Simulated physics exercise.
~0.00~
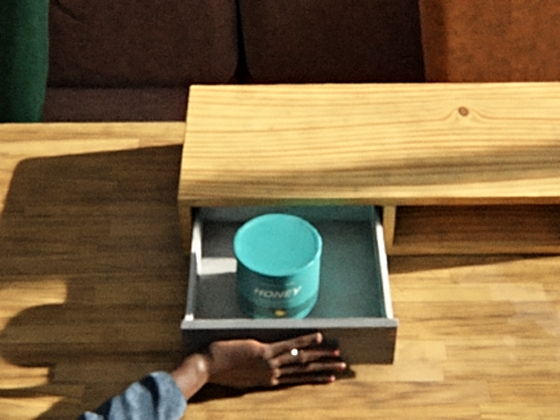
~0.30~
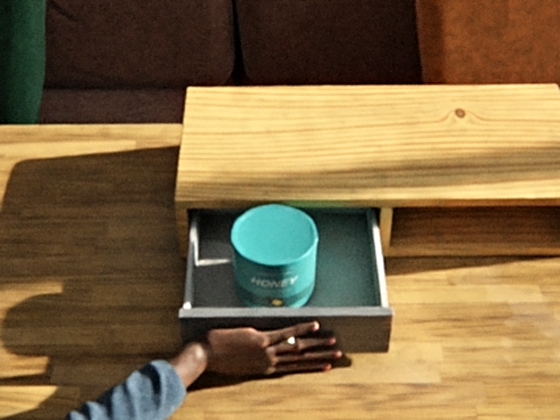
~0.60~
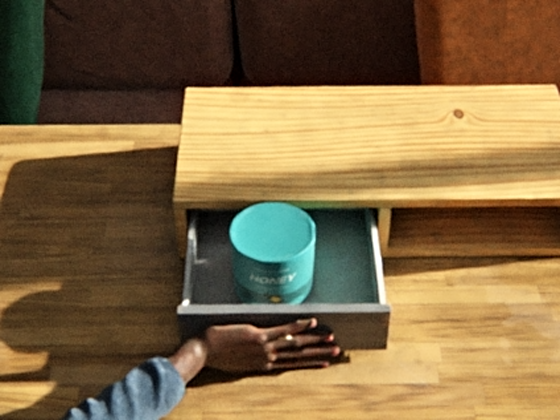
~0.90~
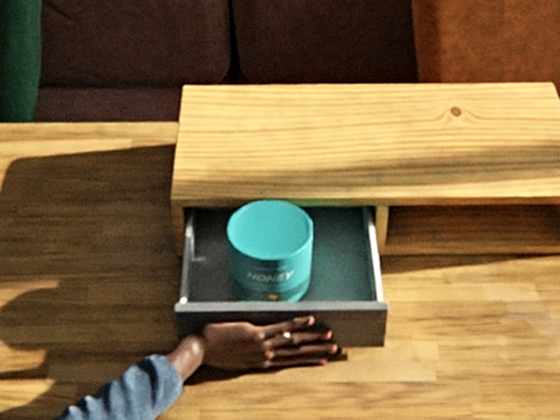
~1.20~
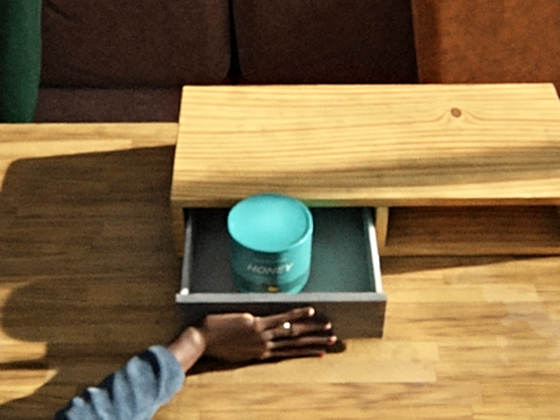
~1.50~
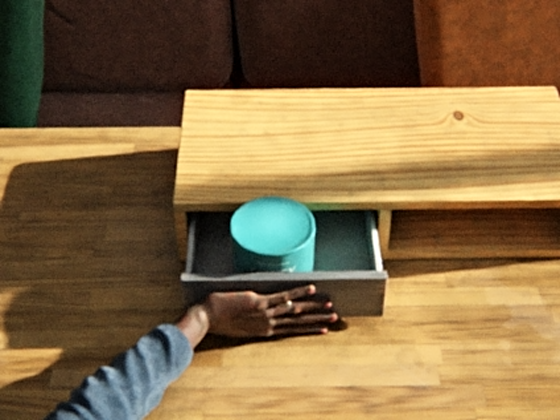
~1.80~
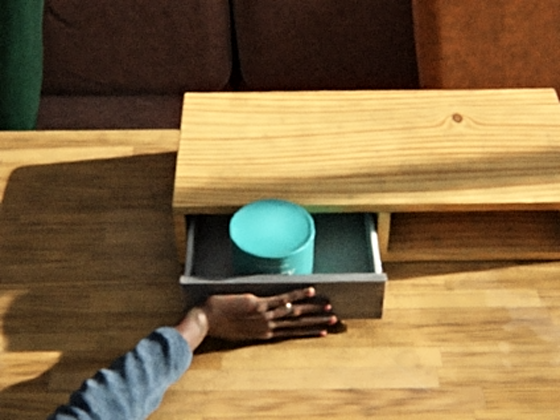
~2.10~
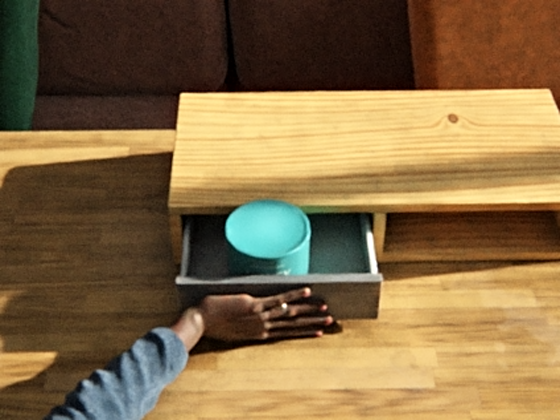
On a wooden floor in front of a dark sofa, a low pine chest stands with its grey drawer open and a turquoise tub labelled honey inside. A hand in a blue denim sleeve rests against the drawer front and pushes it inward a little, carrying the tub along. The drawer pauses, then slides in slightly farther in two more small moves, until the tub's label drops mostly out of sight behind the front. After that it stops going in, though the hand stays pressed against it. The drawer ends jammed, still partly open, with the tub showing.
